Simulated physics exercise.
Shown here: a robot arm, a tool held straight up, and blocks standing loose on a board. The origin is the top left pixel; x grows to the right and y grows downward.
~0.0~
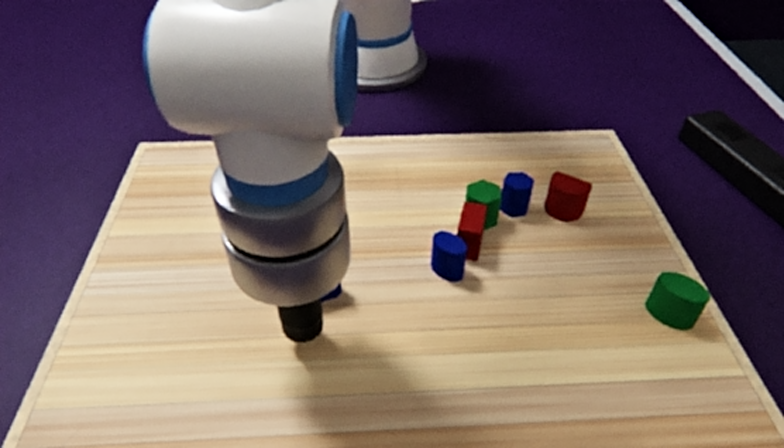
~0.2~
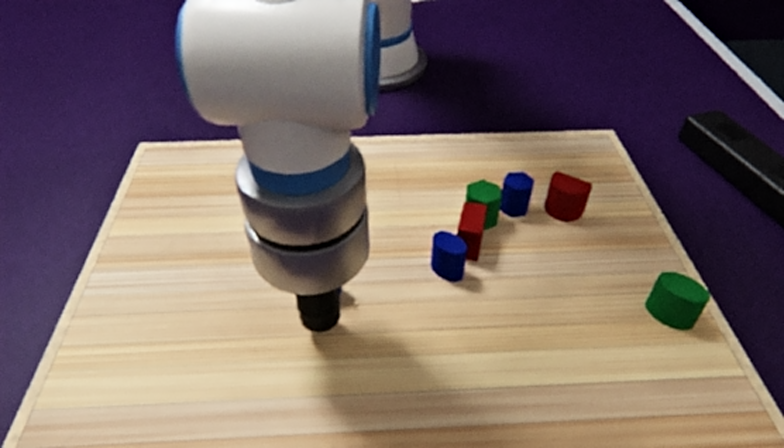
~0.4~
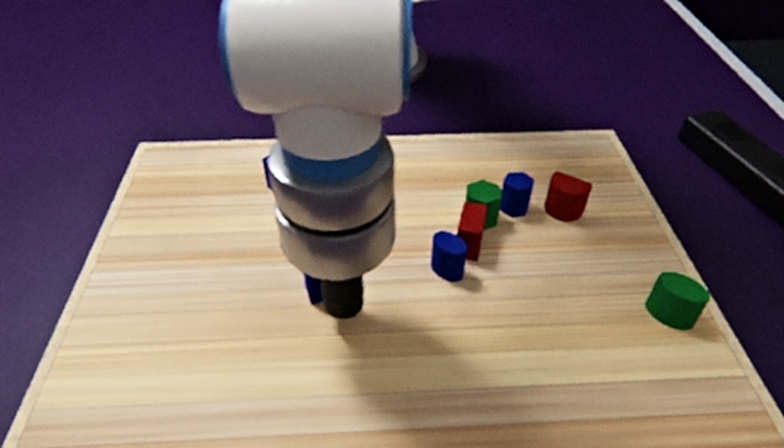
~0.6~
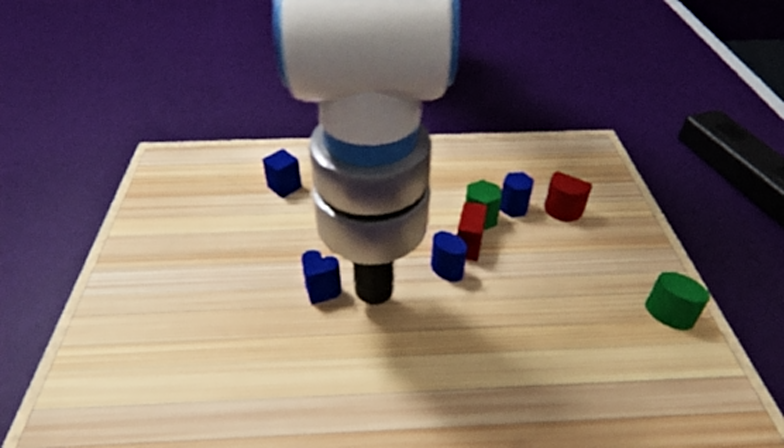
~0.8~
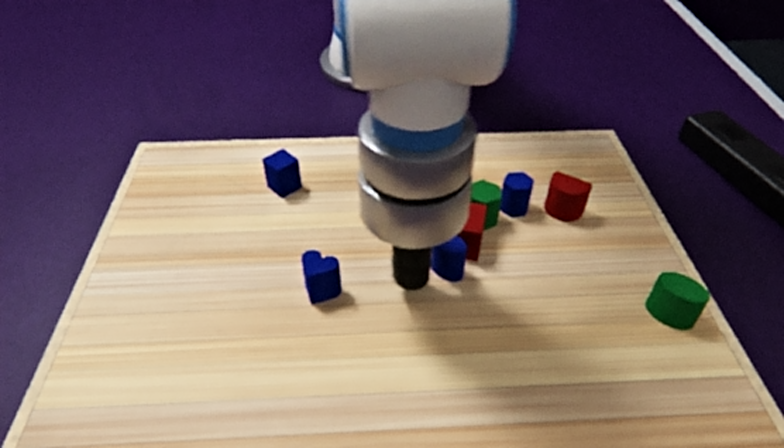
To begin with, a robot arm holds a dark tool upright over the left part of a wooden board scattered with blue, red and green blocks. The arm then glides steadily right and slightly away, uncovering a blue heart-shaped block and another blue block, and ends close beside the blue oval, while the blocks stay still.
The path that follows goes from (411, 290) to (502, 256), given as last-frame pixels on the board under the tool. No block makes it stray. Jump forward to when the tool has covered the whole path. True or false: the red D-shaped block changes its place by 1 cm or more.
That is false.
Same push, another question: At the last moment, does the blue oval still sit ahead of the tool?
Yes, I think so.
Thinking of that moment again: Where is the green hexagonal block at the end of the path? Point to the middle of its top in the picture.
The green hexagonal block ends near (489, 164).
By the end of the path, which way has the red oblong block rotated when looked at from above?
Viewed from overhead, the red oblong block winds up turned anticlockwise.
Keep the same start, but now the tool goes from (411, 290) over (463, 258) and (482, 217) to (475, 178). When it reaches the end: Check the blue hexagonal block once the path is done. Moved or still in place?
Displaced.
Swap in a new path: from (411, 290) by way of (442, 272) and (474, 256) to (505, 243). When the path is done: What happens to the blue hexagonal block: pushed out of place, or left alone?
It is moved from its place.
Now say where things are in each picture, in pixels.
In the first picture, lower end of the tool at (303, 327), tops of blocks, blue oval at (450, 242), red oblong block at (473, 217), green hexagonal block at (484, 190), red D-shaped block at (570, 183).
In the second picture, tool at (320, 317), blocks as before.
In the third picture, tool at (344, 304), blocks as before.
In the fourth picture, tool at (374, 291), blocks as before.
In the fifth picture, tool at (411, 277), blue oval at (450, 242), red oblong block at (473, 217), green hexagonal block at (484, 190), red D-shaped block at (570, 183).
What follows on the original path. One third of the way, tool at (444, 265); blue oval at (464, 232), turned 25° anticlockwise; red oblong block at (478, 212); green hexagonal block at (487, 188).
Two thirds of the way, tool at (476, 253); blue oval at (493, 220), turned 35° anticlockwise; red oblong block at (496, 197); green hexagonal block at (491, 174), turned 30° anticlockwise.
At the end, tool at (504, 243); blue oval at (517, 207), turned 60° anticlockwise; red oblong block at (506, 186), turned 30° anticlockwise; green hexagonal block at (489, 164), turned 50° anticlockwise; red D-shaped block not moved.
